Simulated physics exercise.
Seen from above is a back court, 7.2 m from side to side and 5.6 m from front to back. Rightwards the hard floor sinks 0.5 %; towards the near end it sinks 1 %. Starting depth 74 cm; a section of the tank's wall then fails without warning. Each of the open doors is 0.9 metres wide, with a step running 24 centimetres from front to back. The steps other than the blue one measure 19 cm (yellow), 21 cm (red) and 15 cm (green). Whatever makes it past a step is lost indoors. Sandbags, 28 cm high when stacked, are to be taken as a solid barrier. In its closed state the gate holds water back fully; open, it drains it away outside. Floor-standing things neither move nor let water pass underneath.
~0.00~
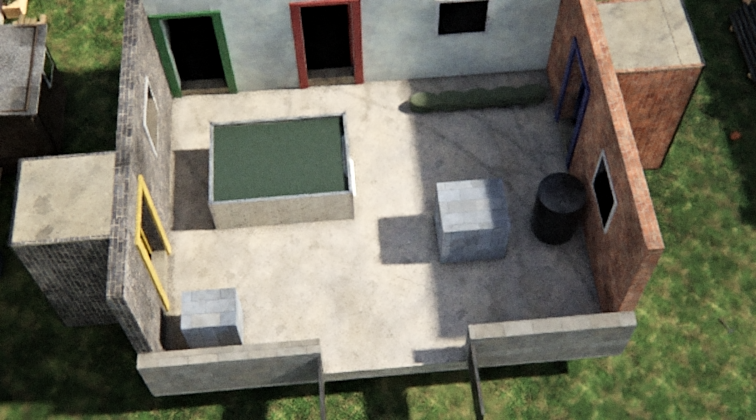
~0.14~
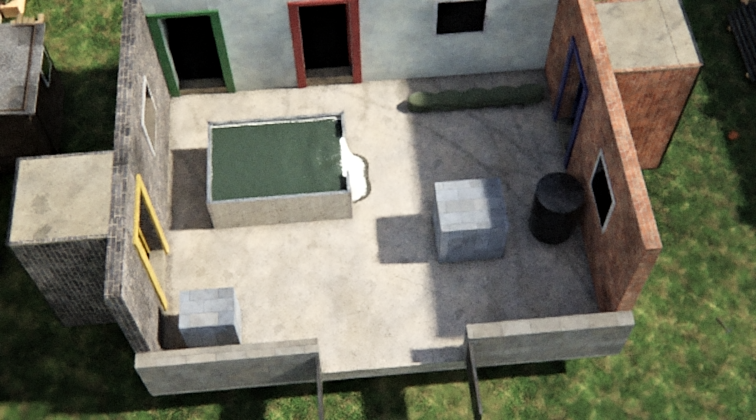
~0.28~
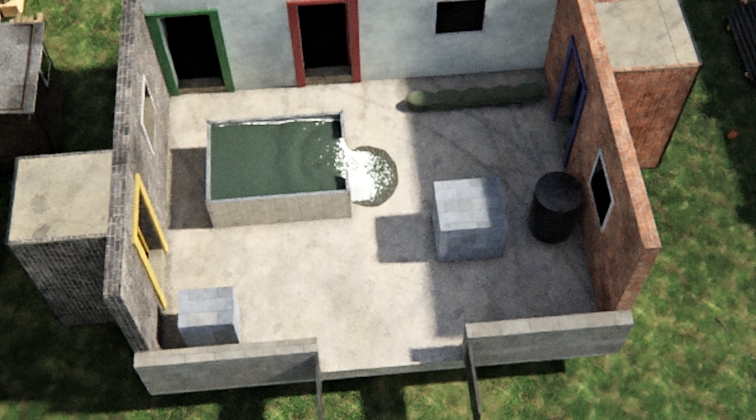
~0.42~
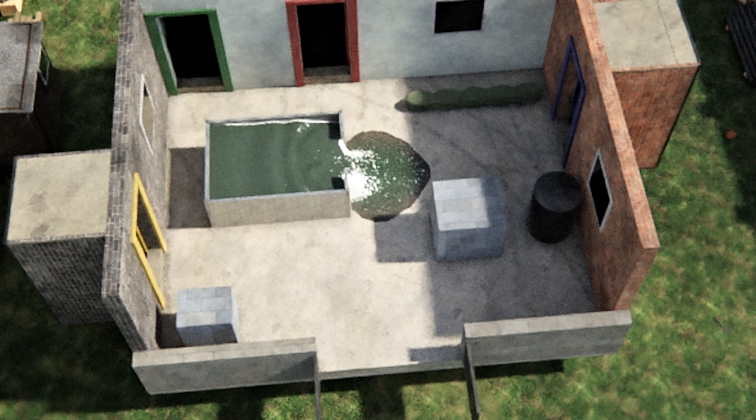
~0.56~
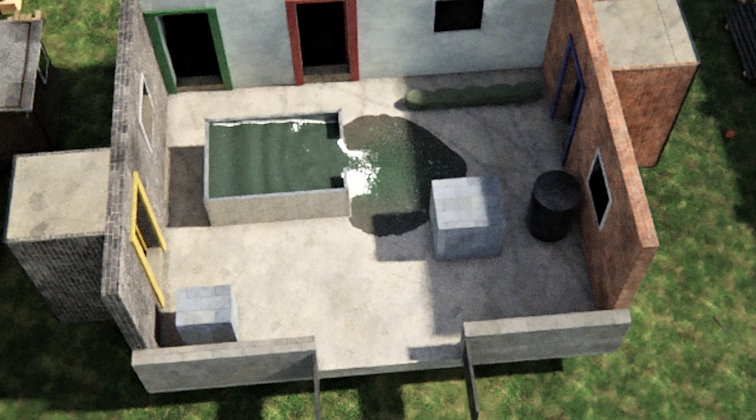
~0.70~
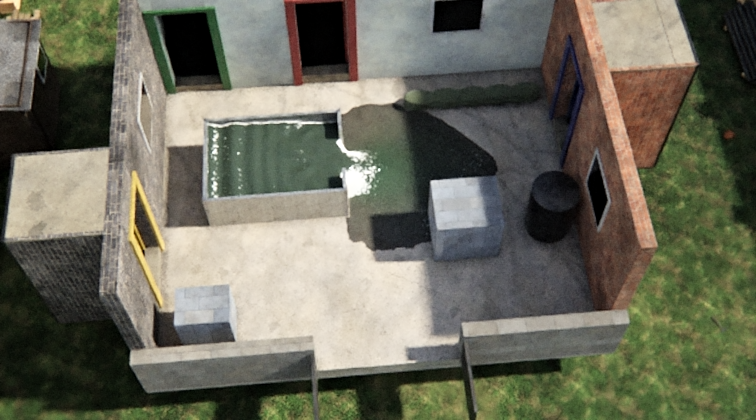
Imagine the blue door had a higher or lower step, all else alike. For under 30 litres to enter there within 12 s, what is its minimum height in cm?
Its minimum height would be about 24 cm.
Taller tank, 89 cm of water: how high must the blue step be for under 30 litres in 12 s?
Step height: Approx. 30 cm.
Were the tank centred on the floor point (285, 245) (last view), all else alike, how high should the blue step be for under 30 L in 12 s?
I'd put it at close to 12.5 cm.
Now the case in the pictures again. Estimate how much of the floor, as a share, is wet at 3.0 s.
Wet: Close to 45 %.
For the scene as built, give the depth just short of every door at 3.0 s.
Lab note, depth in cm: Yellow 0; blue 28; red 1; green 0.
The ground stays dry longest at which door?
Door: Yellow.
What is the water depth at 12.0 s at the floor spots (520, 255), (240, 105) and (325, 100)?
I'd read roughly 7, 7 and 5 cm there.
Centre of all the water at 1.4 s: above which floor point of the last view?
My guess is close to (318, 178).
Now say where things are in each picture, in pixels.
The tank at (280, 160) is whole and still, 74 cm deep; the blue door at (571, 109) is dry, in the first frame.
The front is at (367, 191), 0.4 m from the gap at (345, 168); 0.2 m2 of floor is wet, 74 cm left at the back, in the second frame.
The gap is at (345, 169), the front 0.8 m out at (393, 185); the back of the tank holds 74 cm, in the third frame.
The gap is at (343, 169), the front 1.5 m out at (426, 171); the back of the tank holds 74 cm, in the fourth frame.
The gap is at (343, 167), the front 2.2 m out at (463, 170); the back of the tank holds 73 cm, in the fifth frame.
Water pours out at (341, 167) and has run 2.7 m, to a hidden place; about 4 cm deep outside, 68 cm at the back; 1.4 m in a straight line remain to the blue door at (566, 107), in the sixth frame.
After 1.4 s water covers 30 % of the floor, deepest (38 cm) near (355, 175); 19 cm at the blue door, 0 litres in over its 13 cm step.
After 3.0 s water covers 45 % of the floor, deepest (34 cm) near (538, 187); 28 cm at the blue door, 93 litres in over its 13 cm step.
After 12.0 s water covers 90 % of the floor, deepest (12 cm) near (590, 334); 10 cm at the blue door, 193 litres in over its 13 cm step.
At the blue door as built, the water arrived by 1.1 s and peaked near 33 cm at 2.4 s.
Run again over the same 12 s with other heights there, 60 litres in over 20.5 cm, 12 litres over 28 cm. The limit of 30 litres is kept from about 24 cm up.
